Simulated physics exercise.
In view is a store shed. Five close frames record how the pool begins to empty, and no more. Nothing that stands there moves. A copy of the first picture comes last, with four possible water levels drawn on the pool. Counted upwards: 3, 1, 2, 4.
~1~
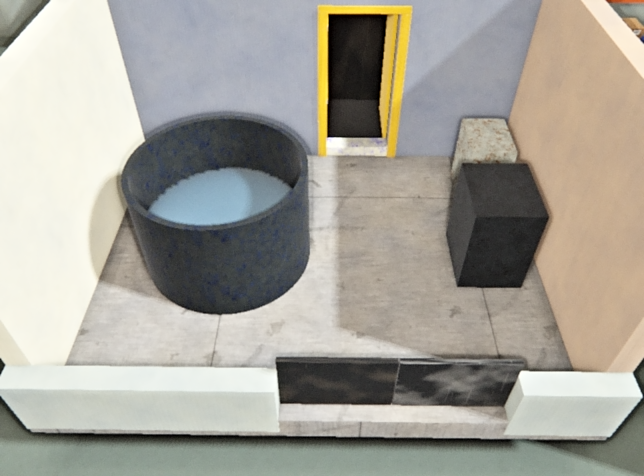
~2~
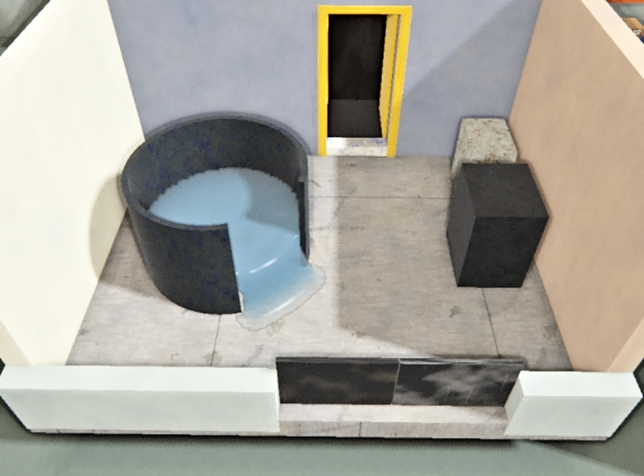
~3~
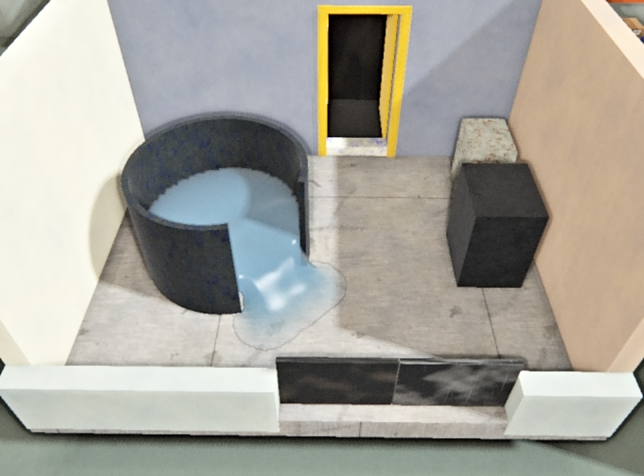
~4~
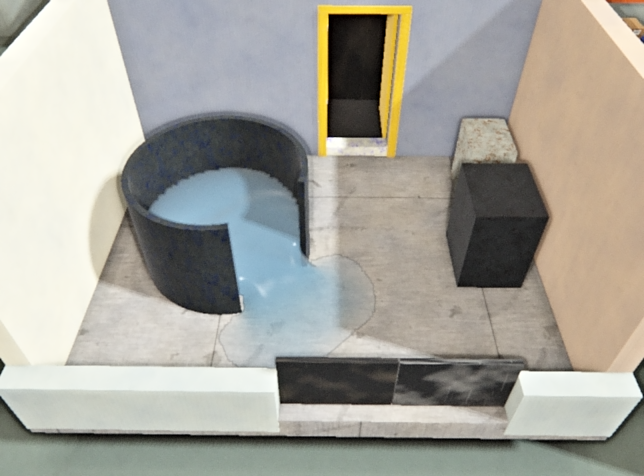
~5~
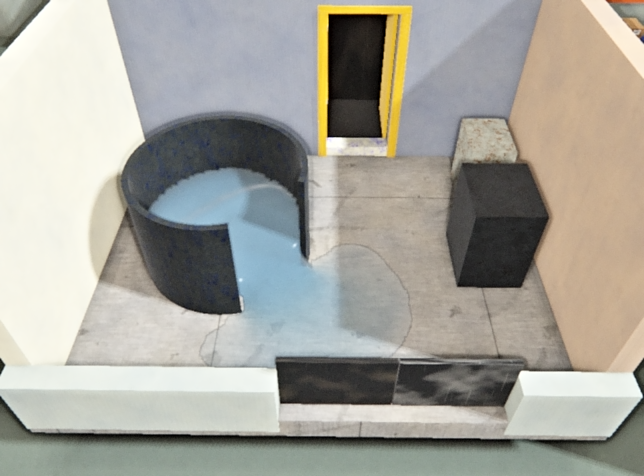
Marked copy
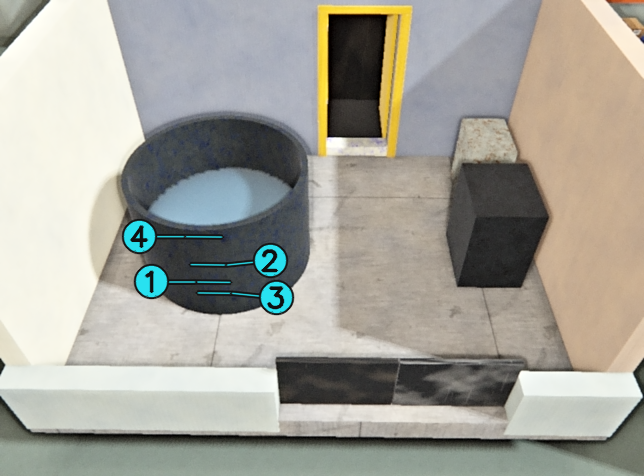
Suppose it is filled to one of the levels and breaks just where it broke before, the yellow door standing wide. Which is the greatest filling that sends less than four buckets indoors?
Take 2.
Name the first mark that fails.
Here it is mark 4.
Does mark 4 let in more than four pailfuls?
Yes.
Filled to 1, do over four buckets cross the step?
No.
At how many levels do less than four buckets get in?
Three.
On the marked copy, 1 at (212, 282); 2 at (208, 264); 3 at (215, 293); 4 at (202, 236); from the bottom up 3, 1, 2, 4.
With 1, nothing gets over.
With 2, a bucket or two gets in.
With 3, nothing gets over.
With 4, about 8 bucketfuls get in.
